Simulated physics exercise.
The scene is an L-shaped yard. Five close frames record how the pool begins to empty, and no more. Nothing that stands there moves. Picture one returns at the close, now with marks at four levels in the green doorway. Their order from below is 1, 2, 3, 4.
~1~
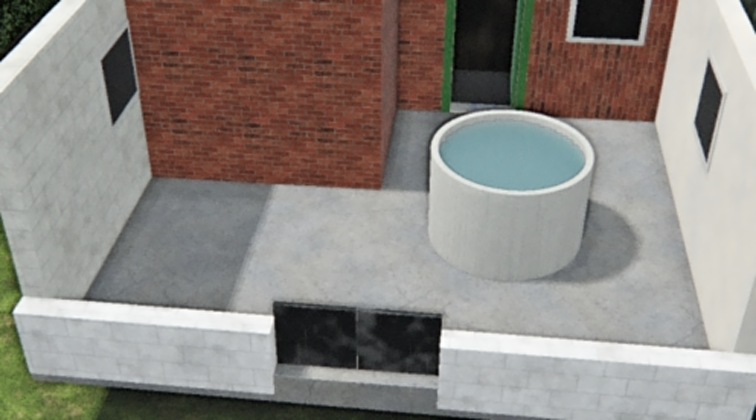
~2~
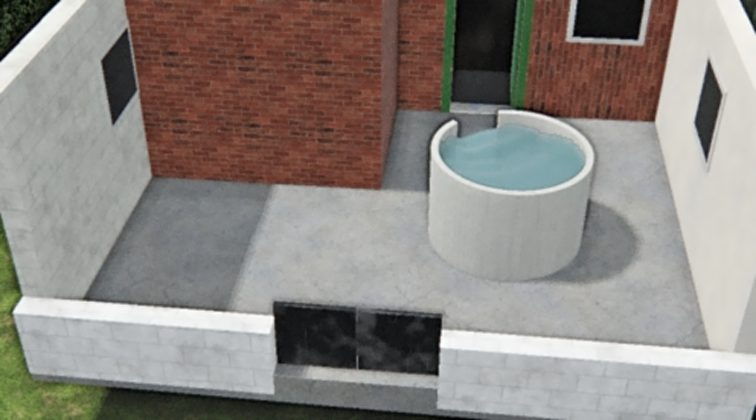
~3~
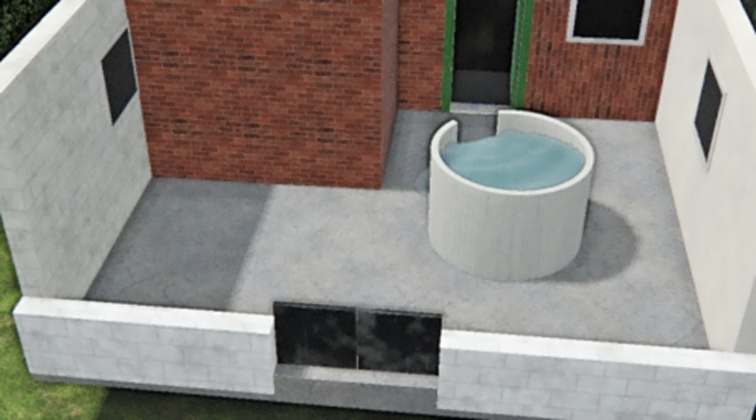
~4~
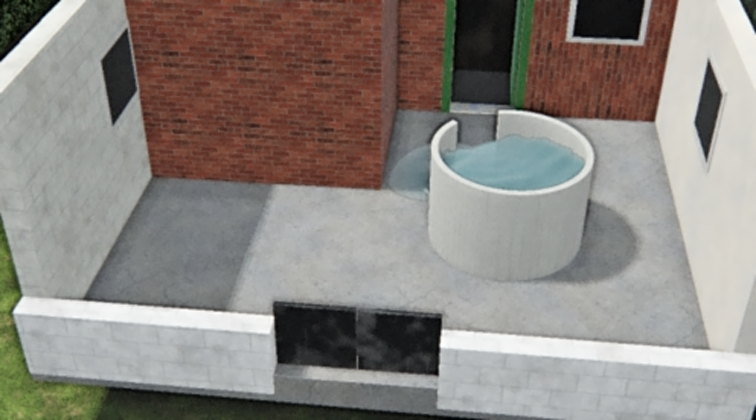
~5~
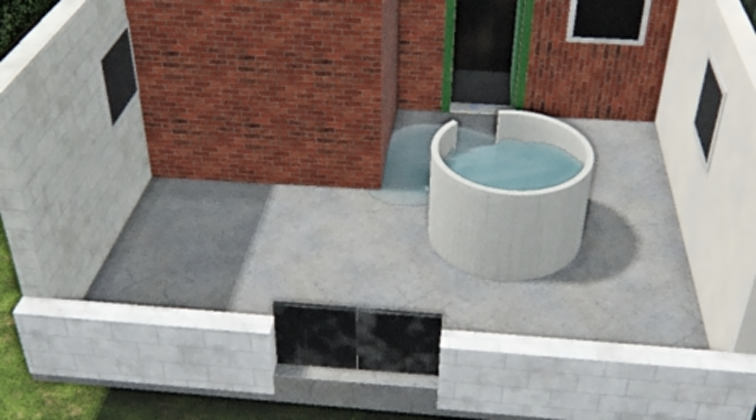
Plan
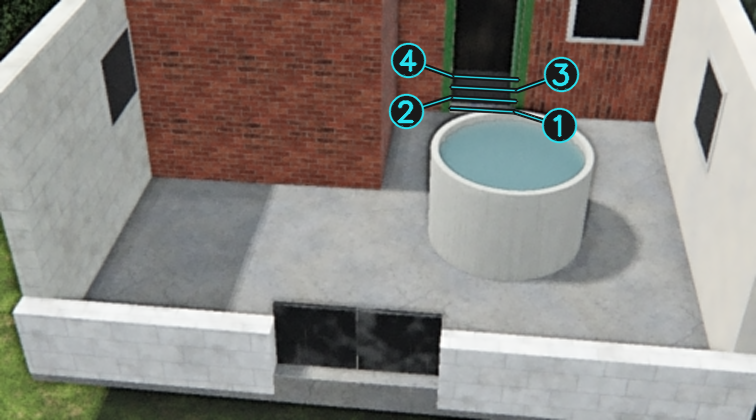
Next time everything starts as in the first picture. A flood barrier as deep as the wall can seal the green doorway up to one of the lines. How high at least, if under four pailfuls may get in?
I would pick mark 3.
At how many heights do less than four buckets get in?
Two of the four.
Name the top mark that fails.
Here it is mark 2.
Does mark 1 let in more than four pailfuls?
Yes.
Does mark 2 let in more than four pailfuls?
Yes, that goes wrong.
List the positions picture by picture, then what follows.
Water in the pool at rest, its middle at (511, 156); foot of the green doorway at (482, 114); shut gate at (358, 319).
Water covers 1 % of the ground, its front hidden from here.
Water covers 3 % of the ground, its front hidden from here.
Water covers 6 % of the ground and shows as far out as (399, 180).
Water covers 11 % of the ground and shows as far out as (422, 127).
On the marked copy, 1 at (482, 110); 2 at (483, 99); 3 at (484, 88); 4 at (484, 78); from the bottom up 1, 2, 3, 4.
For mark 1, dozens of bucketfuls pour in.
For mark 2, about 13 bucketfuls get in.
For mark 3, a bucket or two gets in.
For mark 4, nothing gets over.
